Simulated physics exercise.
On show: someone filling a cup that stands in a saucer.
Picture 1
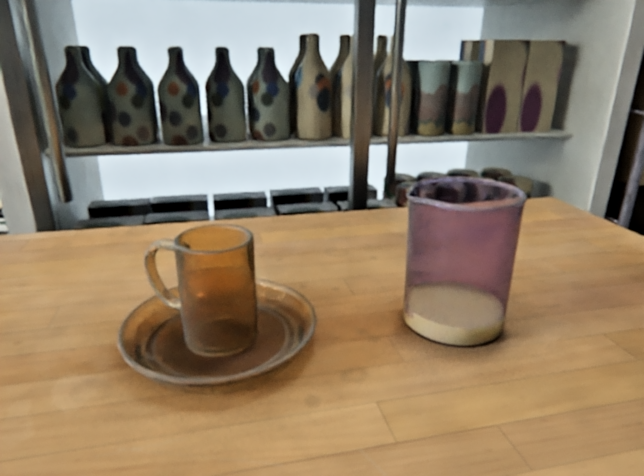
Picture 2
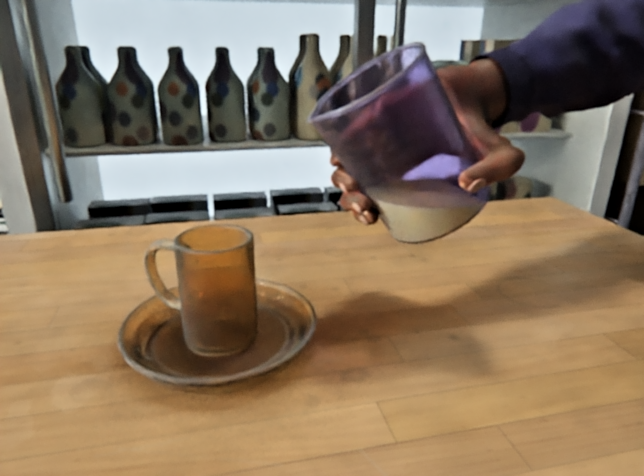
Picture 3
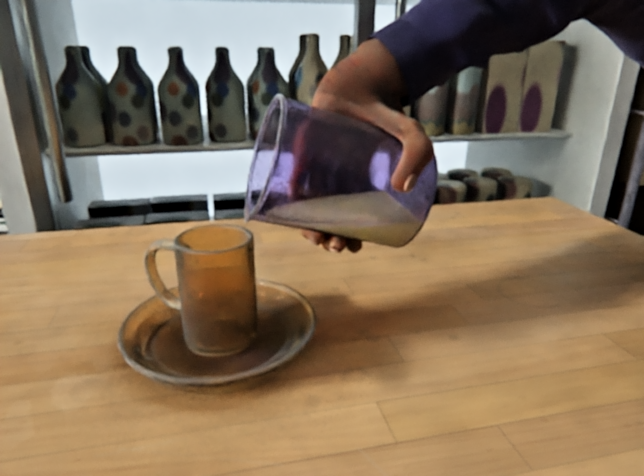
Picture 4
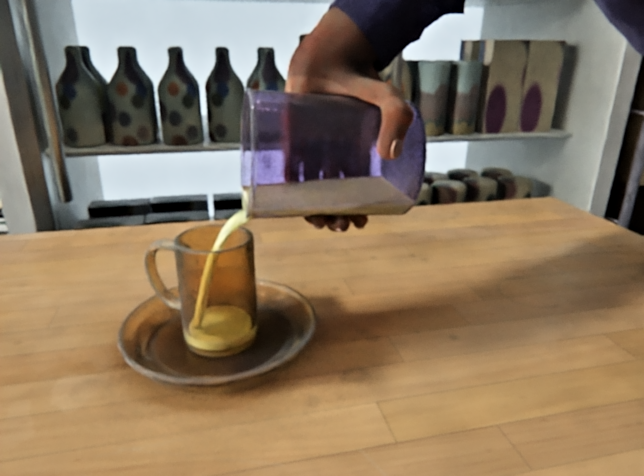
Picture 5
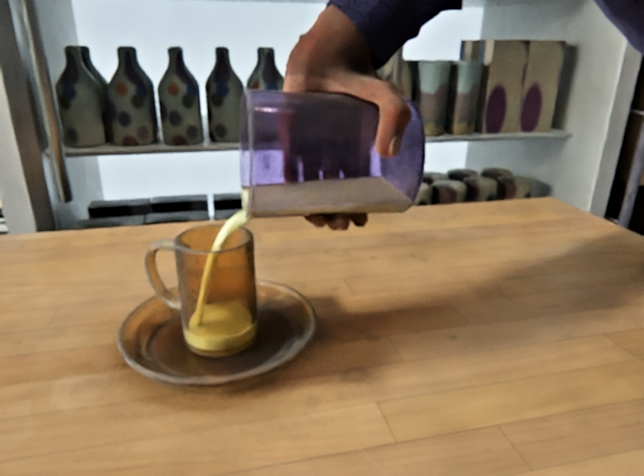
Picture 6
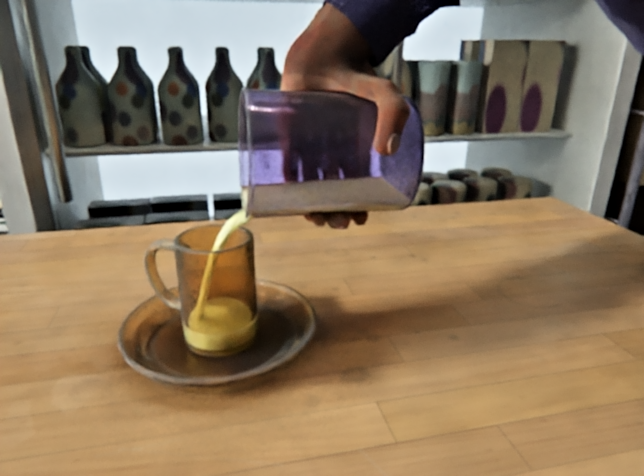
A hand lifting a purple beaker from a wooden table, tilting it leftward and pouring yellow liquid into a glass cup on a saucer.
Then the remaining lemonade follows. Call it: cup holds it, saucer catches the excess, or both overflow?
The cup holds it.
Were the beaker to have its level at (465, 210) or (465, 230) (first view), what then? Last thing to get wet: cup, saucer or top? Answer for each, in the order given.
One after the other: Over both, over both.
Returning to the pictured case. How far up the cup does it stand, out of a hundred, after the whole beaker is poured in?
The cup ends up filled to about 45 per cent of its height.
Next, the cup is about a third full; the saucer is dry.
After that, the cup is about half full; the saucer is dry.
Finally, the cup is about half full; the saucer is dry.
